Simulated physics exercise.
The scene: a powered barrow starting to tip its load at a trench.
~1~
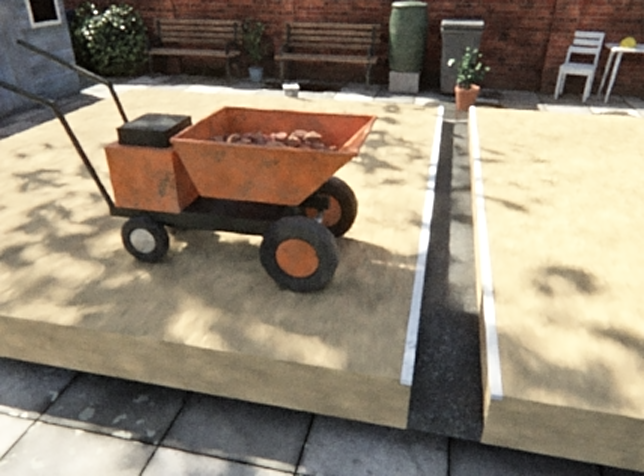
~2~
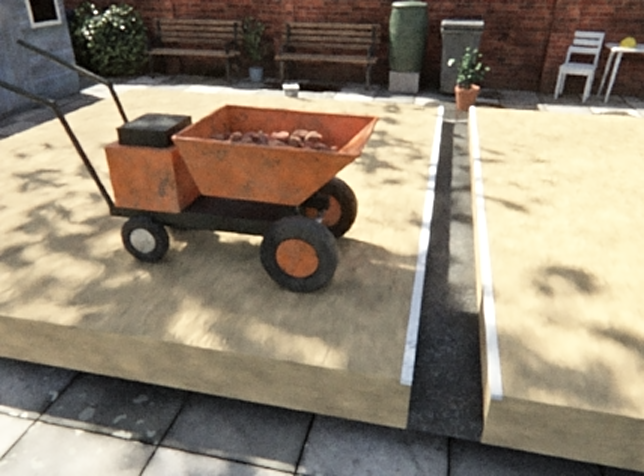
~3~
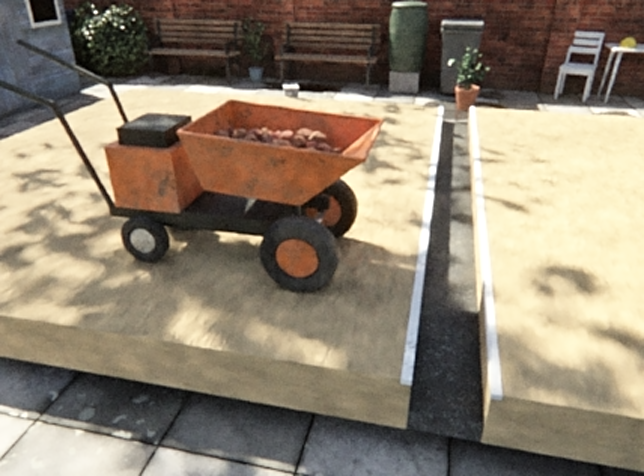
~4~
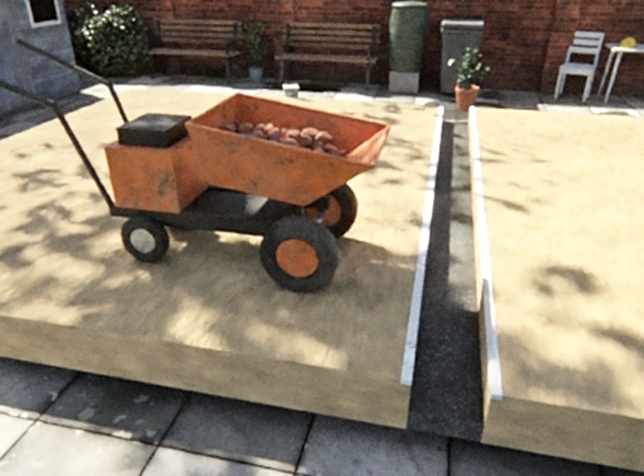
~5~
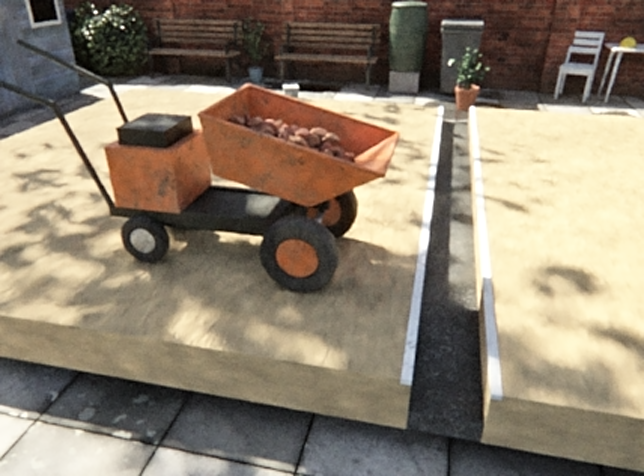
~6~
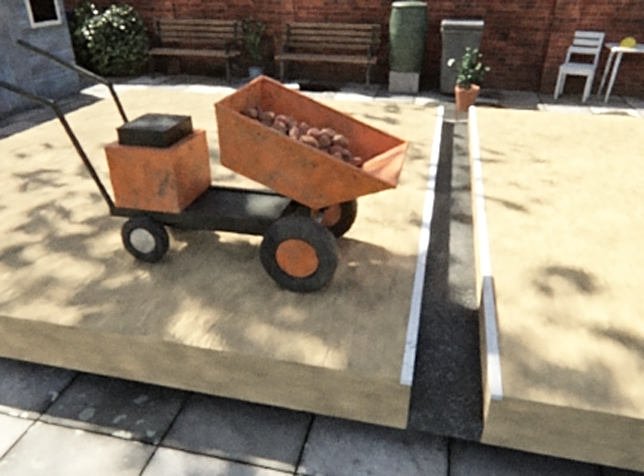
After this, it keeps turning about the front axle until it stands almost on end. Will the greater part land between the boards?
Between the edges lies more than half of the load.
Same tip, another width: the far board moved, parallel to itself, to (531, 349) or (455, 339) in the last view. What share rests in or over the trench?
Roughly 100 per cent, and 40 per cent.
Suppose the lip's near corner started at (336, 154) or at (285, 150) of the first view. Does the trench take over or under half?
At the first place the larger part, at the second less than half.
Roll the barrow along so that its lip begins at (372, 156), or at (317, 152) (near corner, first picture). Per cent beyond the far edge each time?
Near 0 % and 0 %.
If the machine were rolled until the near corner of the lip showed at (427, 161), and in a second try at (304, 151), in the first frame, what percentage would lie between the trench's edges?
Roughly 0 per cent, and 40 per cent.
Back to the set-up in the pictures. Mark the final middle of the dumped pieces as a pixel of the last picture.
At about (452, 293).
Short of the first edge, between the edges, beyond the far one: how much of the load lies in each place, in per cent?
In per cent, short 0, between 90 and beyond 0.
Just after the last frame, skip tipped steeply; every one in the skip.
A moment on, skip tipped right over; the larger part in the skip; just a few short of the trench; roughly a quarter in or heaped over the trench.
Further on, skip tipped right over; about a tenth in the skip; just a few short of the trench; the larger part in or heaped over the trench; just a few beyond it.
When it is over, skip tipped right over; about a tenth in the skip; just a few short of the trench; the larger part in or heaped over the trench; just a few beyond it.
